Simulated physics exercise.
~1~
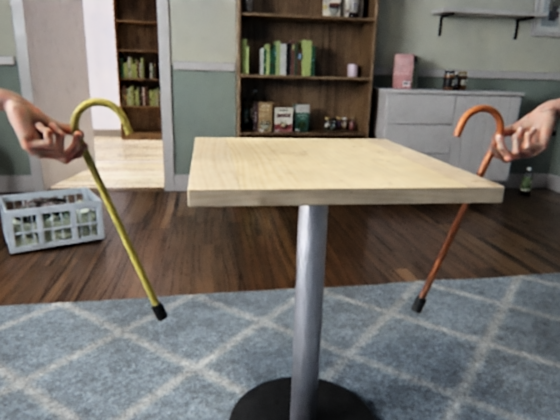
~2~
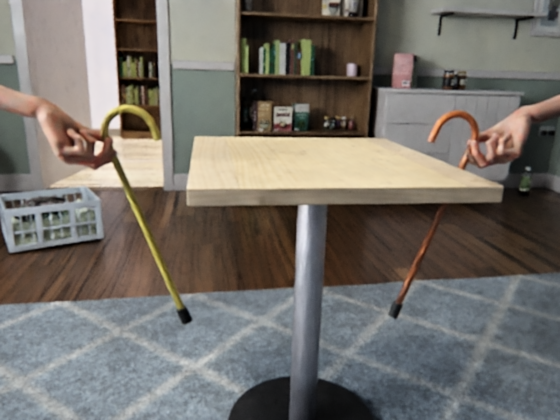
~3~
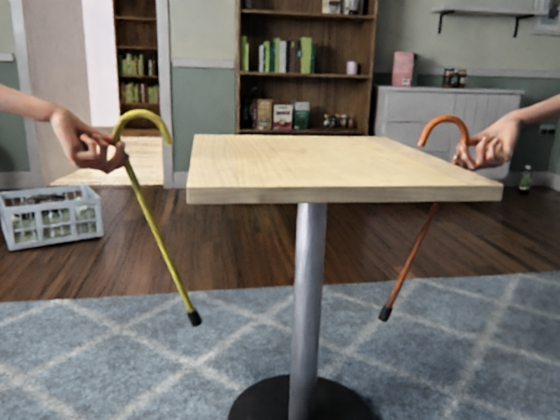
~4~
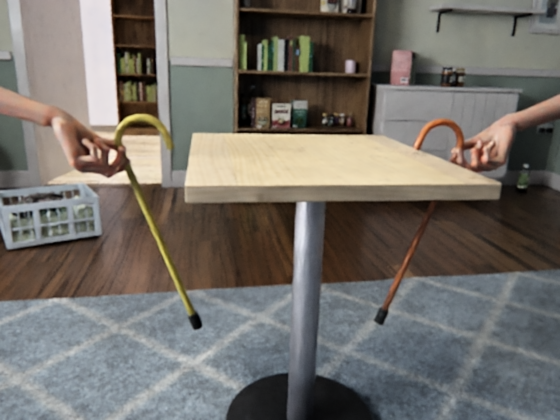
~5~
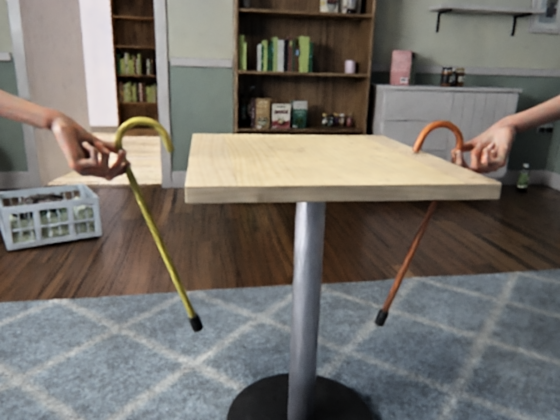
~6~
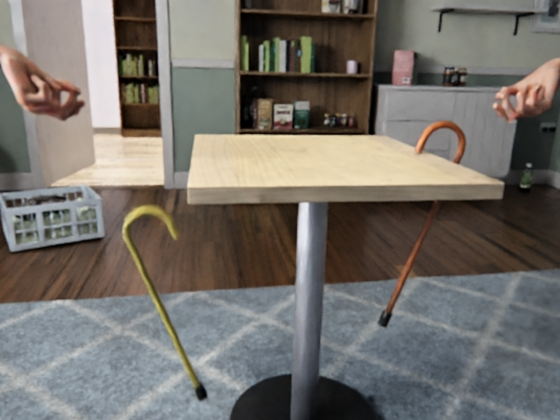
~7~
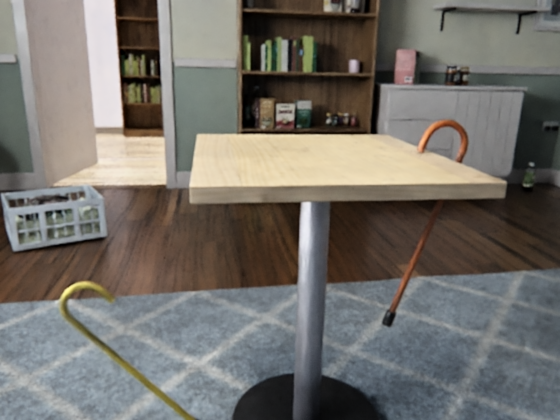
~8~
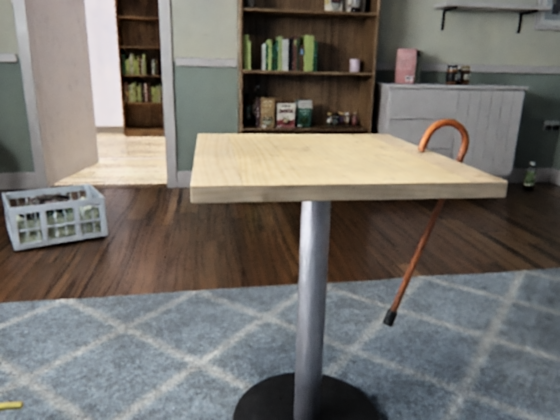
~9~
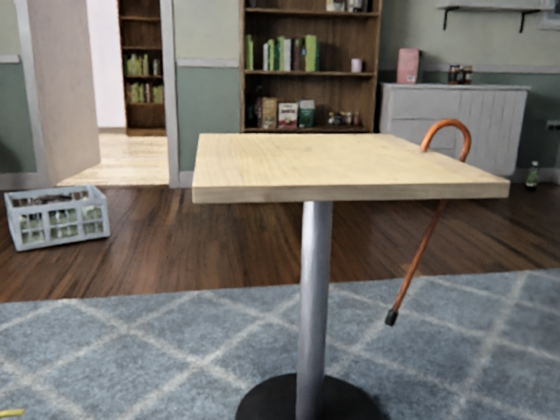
Two hands brought a yellow cane and an orange cane in toward opposite sides of a wooden table, then let go and drew back; the yellow one dropped to the floor on the left, while the orange one stayed hanging from the right edge.
